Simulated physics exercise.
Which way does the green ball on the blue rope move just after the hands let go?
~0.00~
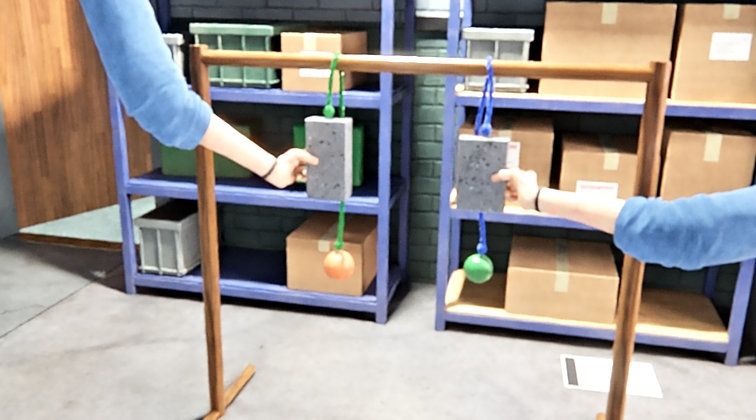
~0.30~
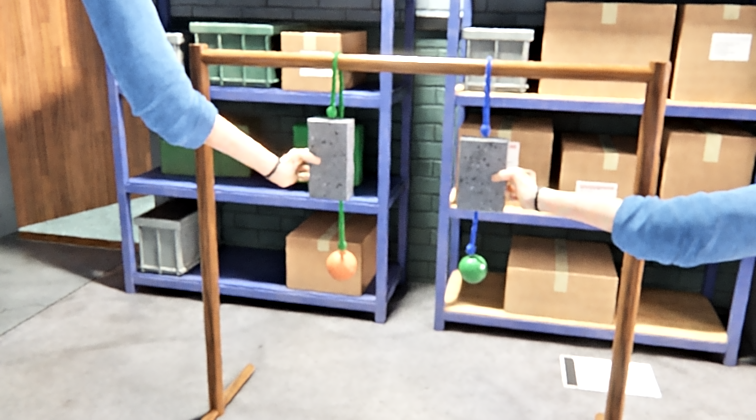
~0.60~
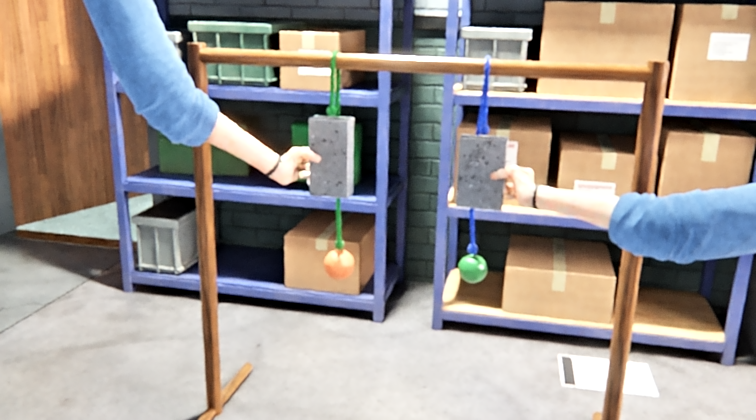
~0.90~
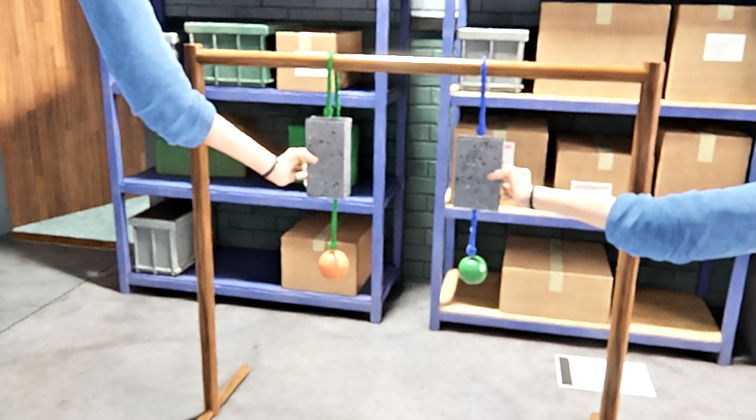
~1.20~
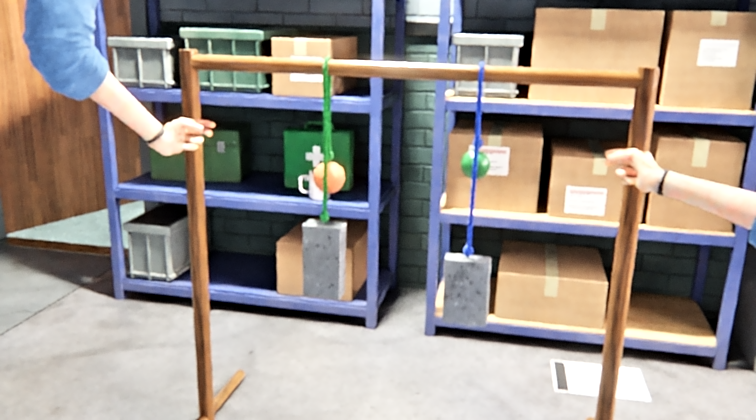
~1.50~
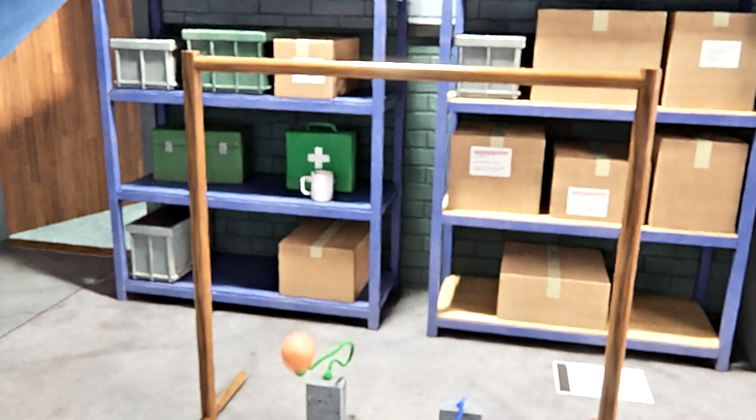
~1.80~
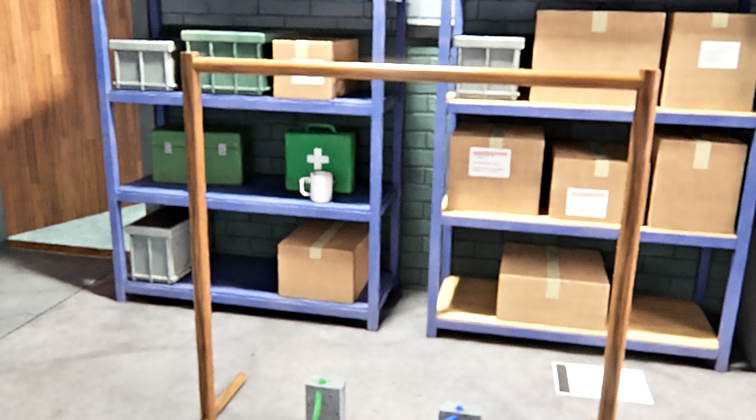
The green ball moves up toward the rail as the gray block on its rope drops.
